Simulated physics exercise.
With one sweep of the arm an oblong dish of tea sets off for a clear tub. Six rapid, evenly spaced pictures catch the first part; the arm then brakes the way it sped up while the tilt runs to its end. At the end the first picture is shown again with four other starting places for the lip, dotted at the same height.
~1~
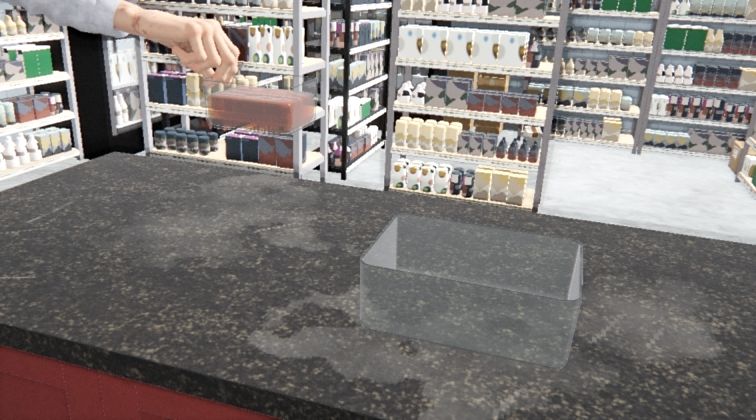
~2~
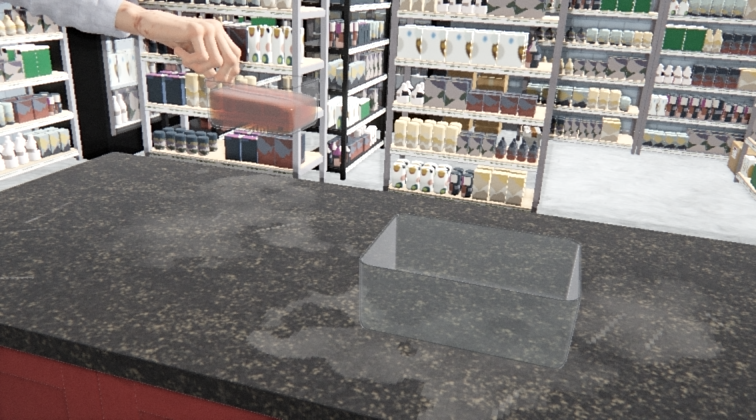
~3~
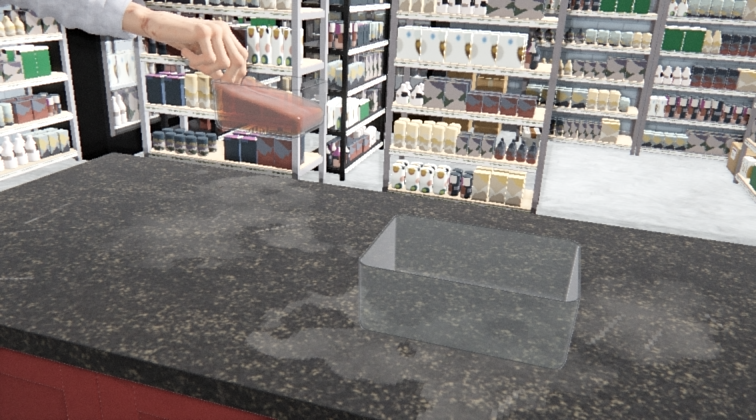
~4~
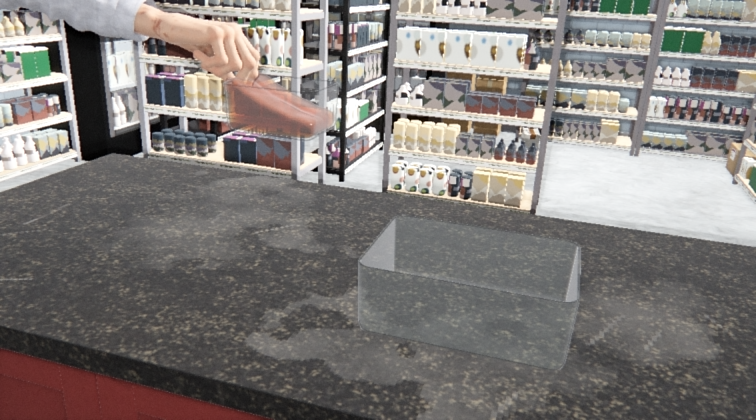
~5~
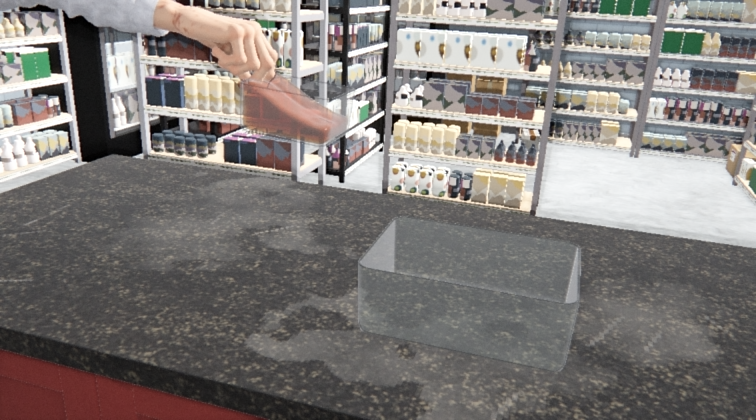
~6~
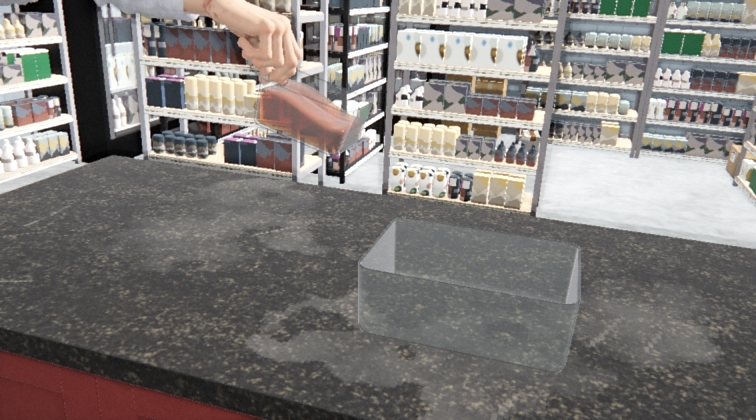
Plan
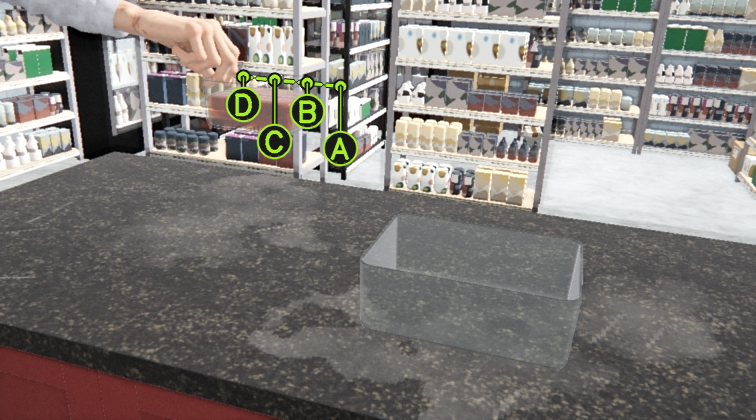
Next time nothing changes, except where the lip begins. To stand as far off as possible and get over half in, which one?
Dot D just does it.
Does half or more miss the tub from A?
No, not at all.
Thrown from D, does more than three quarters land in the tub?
No, it does not.
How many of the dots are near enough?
All four.
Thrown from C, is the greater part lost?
No.
On the marked copy, A at (340, 86); B at (307, 83); C at (274, 79); D at (243, 76).
For dot A, about 89 % lands in the tub, 6 % falls short and 5 % goes beside or beyond.
For dot B, about 80 % lands in the tub, 8 % falls short and 12 % goes beside or beyond.
For dot C, about 77 % lands in the tub, 15 % falls short and 8 % goes beside or beyond.
For dot D, about 62 % lands in the tub, 33 % falls short and 4 % goes beside or beyond.
